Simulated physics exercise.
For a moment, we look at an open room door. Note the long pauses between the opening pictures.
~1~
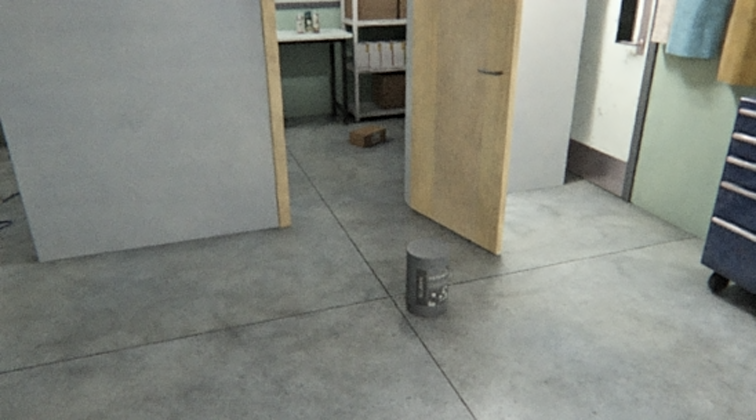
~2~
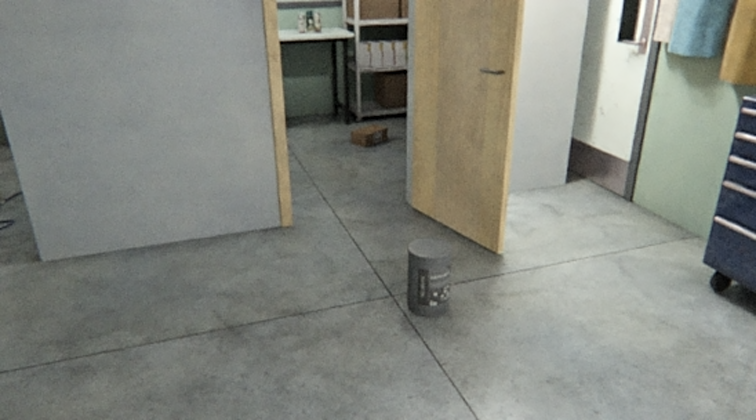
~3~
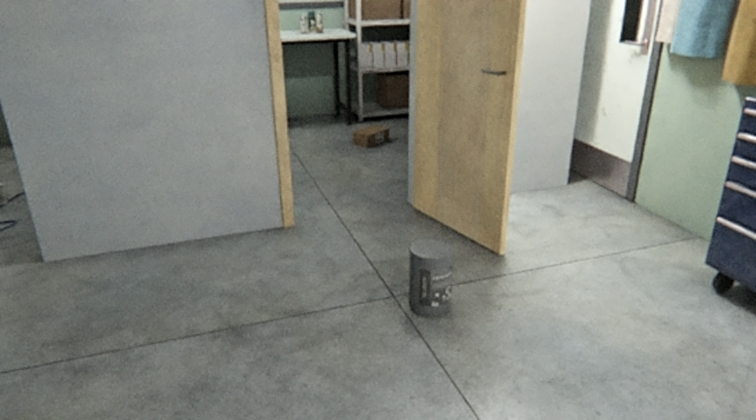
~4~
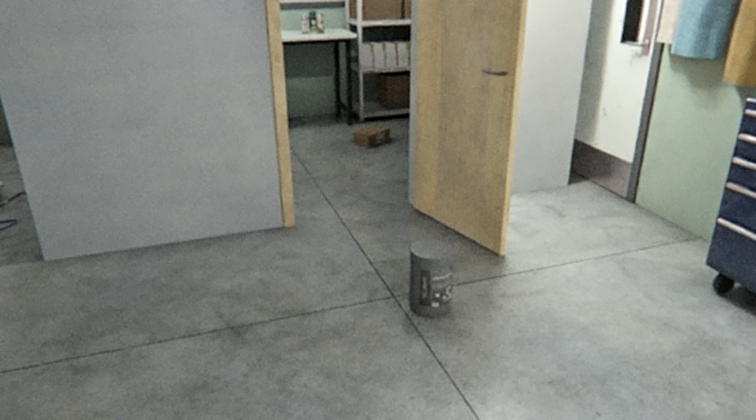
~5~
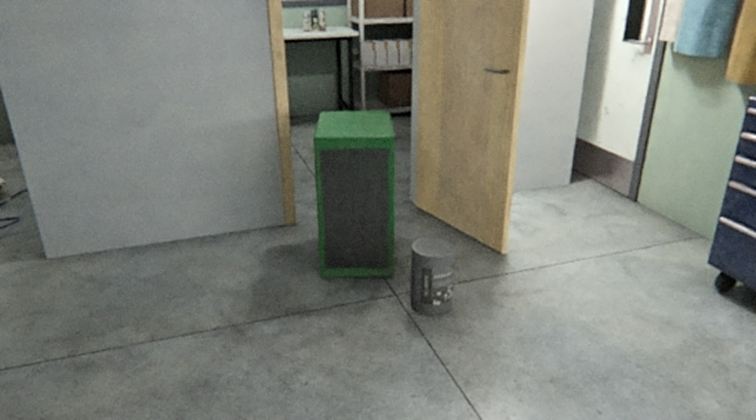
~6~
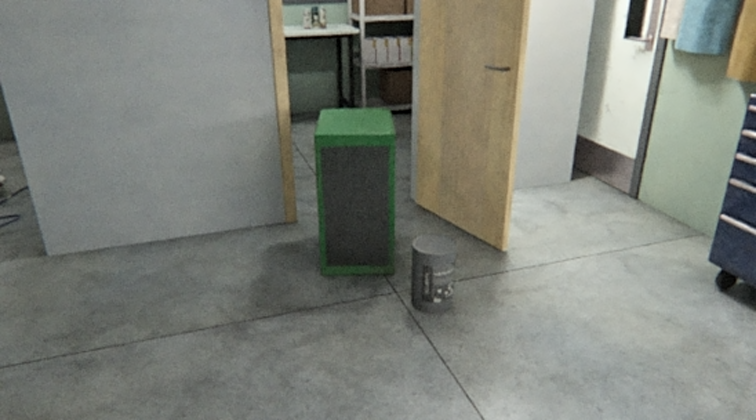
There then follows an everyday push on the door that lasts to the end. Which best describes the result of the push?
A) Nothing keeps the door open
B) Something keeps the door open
The answer is B.
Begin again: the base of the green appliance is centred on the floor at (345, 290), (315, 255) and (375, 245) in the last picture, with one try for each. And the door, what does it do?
Try 1: Door ends up flush. Try 2: Door stays partly open. Try 3: Door stays partly open.
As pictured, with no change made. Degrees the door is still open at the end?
Close to 60 degrees, I'd say.
Then, 0.40 s past the last view, door 98° open.
Then, 0.70 s past the last view, door 84° open.
Then, 0.90 s past the last view, door 73° open.
Then, 1.10 s past the last view, door 61° open.
Finally, door 59° open; both still in place. Final places as the last picture's camera would see them, green appliance near (356, 190).
